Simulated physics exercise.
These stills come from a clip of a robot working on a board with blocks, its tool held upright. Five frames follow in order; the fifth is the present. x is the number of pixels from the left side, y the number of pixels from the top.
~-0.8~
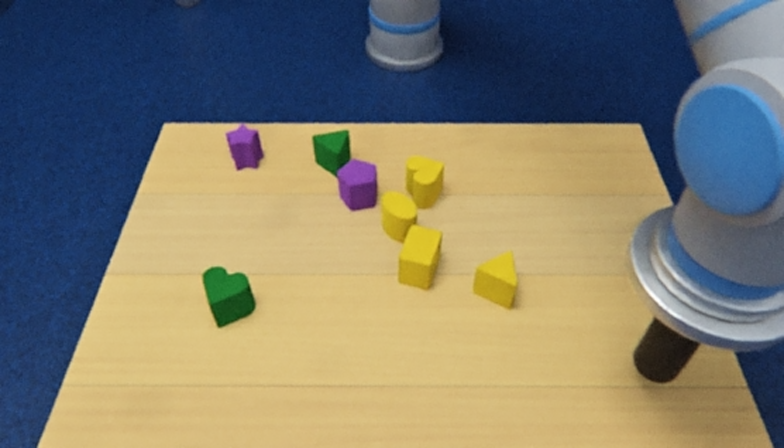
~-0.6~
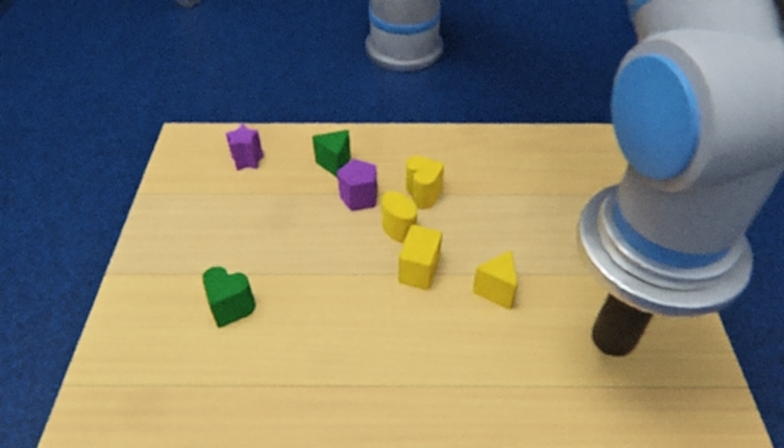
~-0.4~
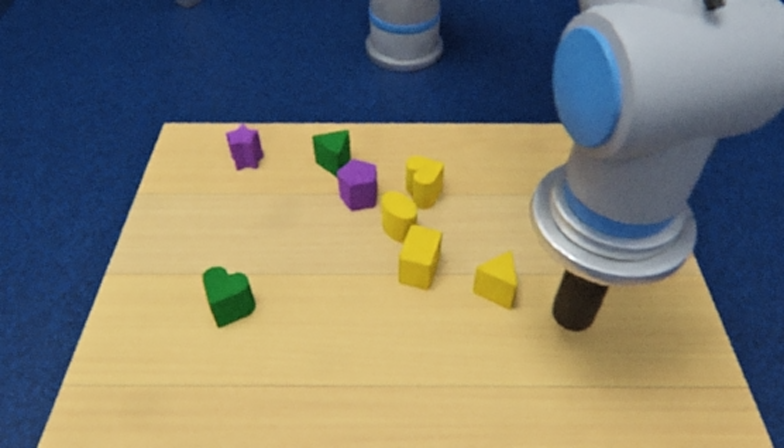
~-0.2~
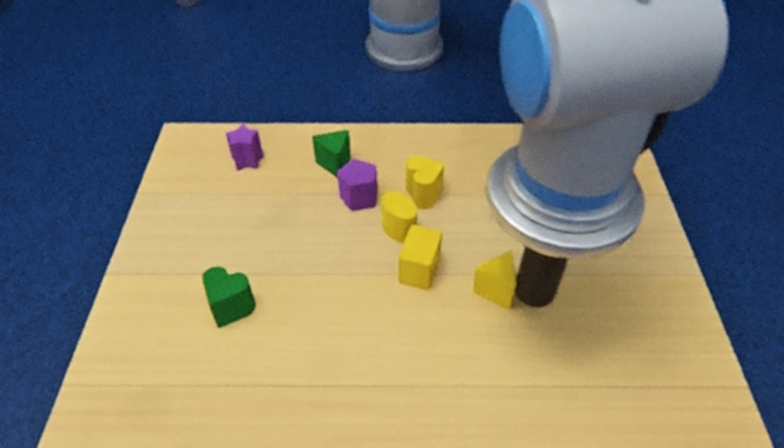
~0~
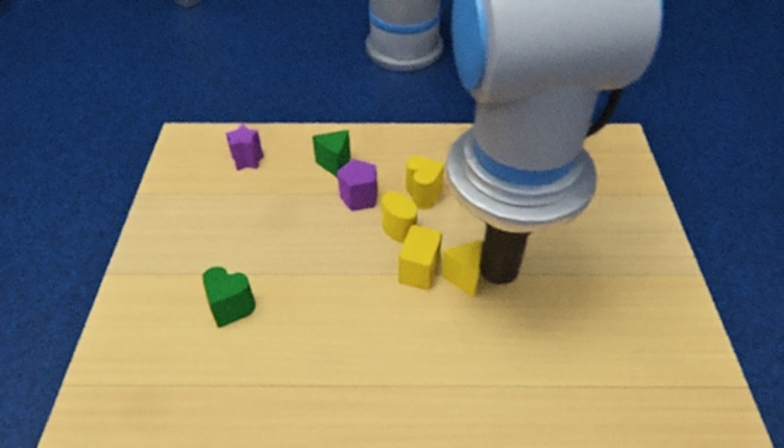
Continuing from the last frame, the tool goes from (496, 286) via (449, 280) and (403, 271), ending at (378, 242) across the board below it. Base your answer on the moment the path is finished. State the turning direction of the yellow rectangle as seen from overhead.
The answer is counter-clockwise.
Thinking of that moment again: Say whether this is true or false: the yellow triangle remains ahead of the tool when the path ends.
This is true.
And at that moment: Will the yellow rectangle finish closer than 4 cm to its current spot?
That would be a no.
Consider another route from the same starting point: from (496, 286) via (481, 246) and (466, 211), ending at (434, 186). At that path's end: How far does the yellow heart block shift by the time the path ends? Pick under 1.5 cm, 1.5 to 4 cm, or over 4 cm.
Between 1.5 and 4 cm.
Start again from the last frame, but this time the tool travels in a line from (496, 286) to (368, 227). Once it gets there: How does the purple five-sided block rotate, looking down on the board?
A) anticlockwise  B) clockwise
Answer: A.
On the path given first. One third of the way, tool (449, 264); yellow oval block (396, 201), turned 15° clockwise; yellow rectangle (384, 234), turned 25° anticlockwise; yellow triangle (420, 242), turned 25° clockwise.
Two thirds of the way, tool (403, 255); yellow oval block (396, 201), turned 15° clockwise; yellow rectangle (352, 226), turned 30° anticlockwise; yellow triangle (382, 226), turned 35° clockwise.
At the end, tool (378, 227); purple five-sided block unmoved; yellow oval block (398, 196), turned 10° clockwise; yellow rectangle (334, 220), turned 40° anticlockwise; yellow triangle (355, 201), turned 25° clockwise.
